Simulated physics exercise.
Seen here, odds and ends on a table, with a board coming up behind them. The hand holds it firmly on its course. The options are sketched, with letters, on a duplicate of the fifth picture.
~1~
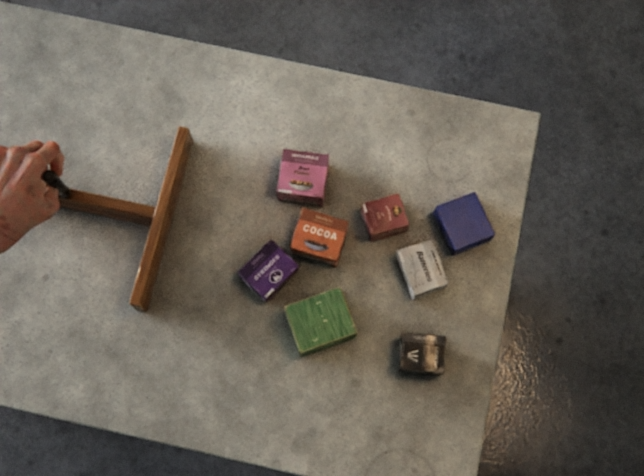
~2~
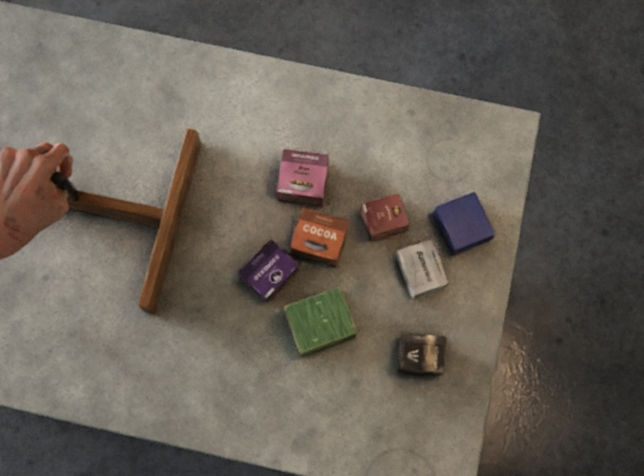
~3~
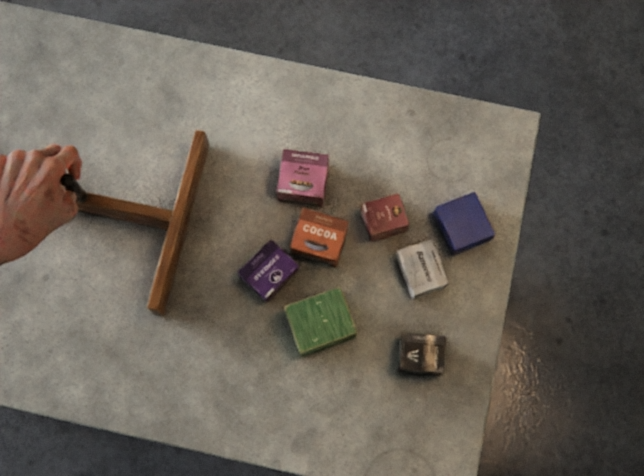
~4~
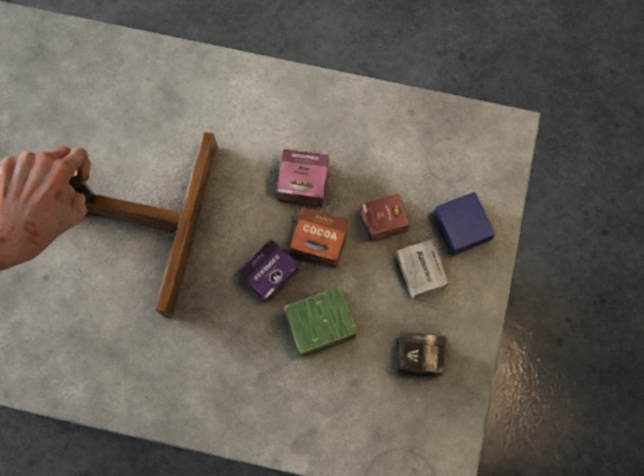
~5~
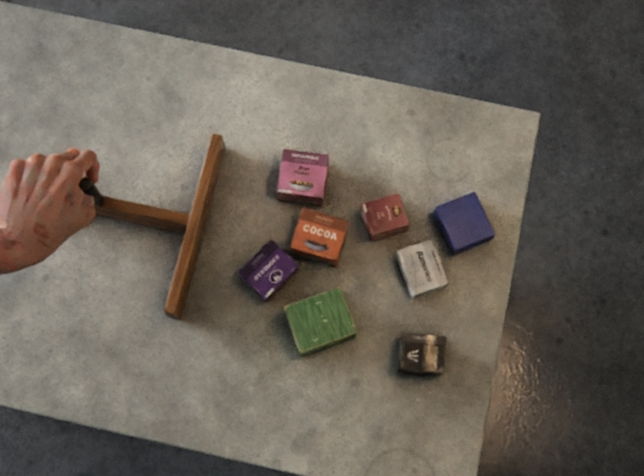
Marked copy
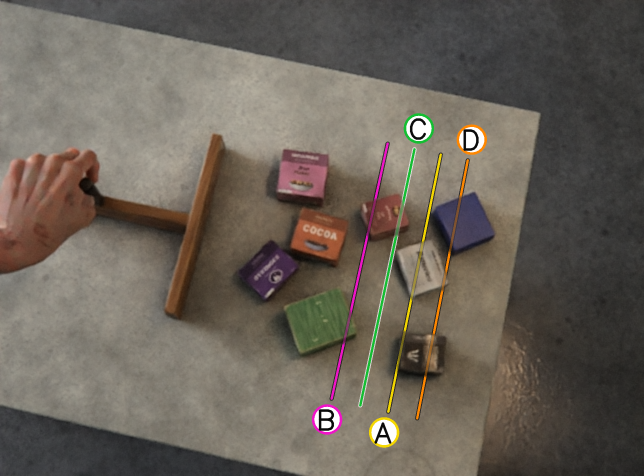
On a grey tabletop, a hand holding a wooden T-shaped board slides it slowly a short way right toward a scattered group of small coloured boxes and blocks, which stay still, with a gap remaining between them and the board.
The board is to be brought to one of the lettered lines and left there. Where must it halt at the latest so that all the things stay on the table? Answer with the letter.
Line C.
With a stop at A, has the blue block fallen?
Yes.
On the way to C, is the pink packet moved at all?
Yes.
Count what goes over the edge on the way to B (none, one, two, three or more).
The count is none.
On the marked copy, A at (415, 279); B at (361, 267); C at (388, 273); D at (443, 285).
Taking C. A third of the way, board (264, 236); pink packet (310, 180); purple box (285, 274).
Two thirds of the way, board (333, 252); red box (420, 230); pink packet (378, 193).
When it is over, board (386, 263); blue block (511, 234); black packet (455, 364); nothing has fallen.
As for the rest, A drops the blue block; B is safe but short; D drops the red box, black packet, white box and blue block.
